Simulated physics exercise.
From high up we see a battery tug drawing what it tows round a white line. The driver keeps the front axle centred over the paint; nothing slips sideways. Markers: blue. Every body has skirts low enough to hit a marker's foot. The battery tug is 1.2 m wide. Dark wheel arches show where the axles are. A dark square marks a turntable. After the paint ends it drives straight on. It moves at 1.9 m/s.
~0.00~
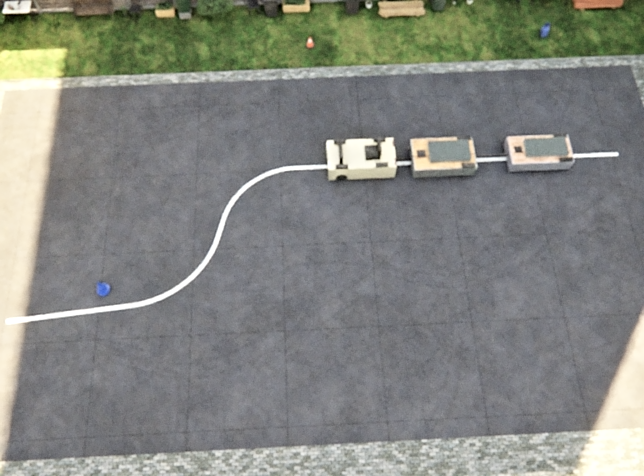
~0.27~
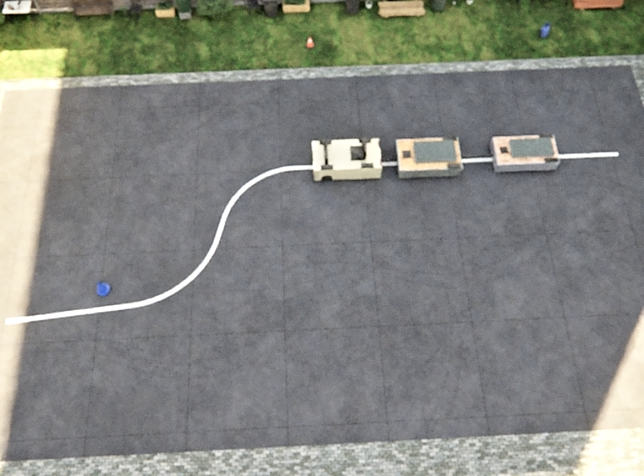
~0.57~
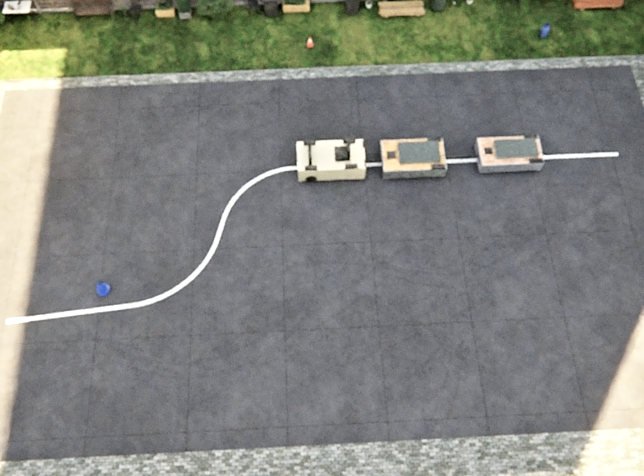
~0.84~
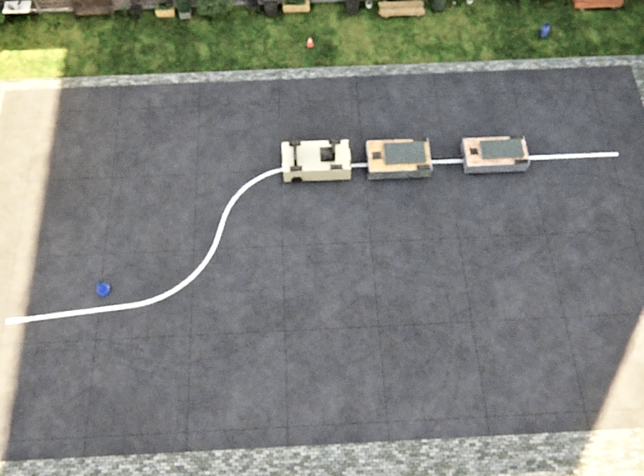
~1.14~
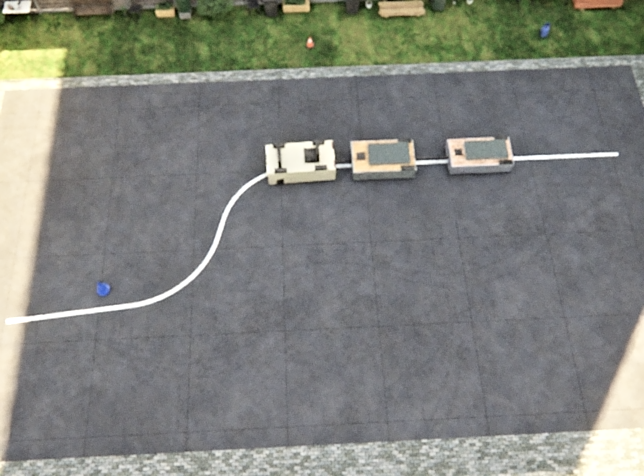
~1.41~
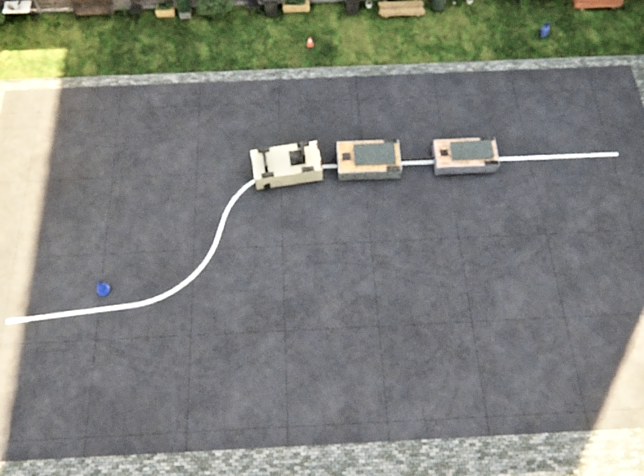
A pale tug pulls two trailers left along a white line and begins turning slightly.
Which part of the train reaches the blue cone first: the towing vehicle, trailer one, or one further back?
First contact comes from the towing vehicle.
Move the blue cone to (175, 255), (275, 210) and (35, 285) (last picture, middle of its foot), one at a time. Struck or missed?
First hit, second hit, third clear.
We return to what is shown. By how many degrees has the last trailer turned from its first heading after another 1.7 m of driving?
Some 0°.
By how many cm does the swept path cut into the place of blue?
Blue 55.
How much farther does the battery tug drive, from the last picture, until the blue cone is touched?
About 7.5 m.
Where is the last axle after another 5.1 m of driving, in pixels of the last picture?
Near (361, 157).
Then, 3.8 s in, the last axle is at (373, 156) of the last picture, on the line.
Then, 5.3 s in, the last axle is at (306, 172) of the last picture, 55 cm off the line; the battery tug has hit blue.
Then, 6.3 s in, the last axle is at (266, 196) of the last picture, 105 cm off the line.
Then, 11.1 s in, the last axle is at (12, 310) of the last picture, 15 cm off the line; 1 of 1 struck in all.
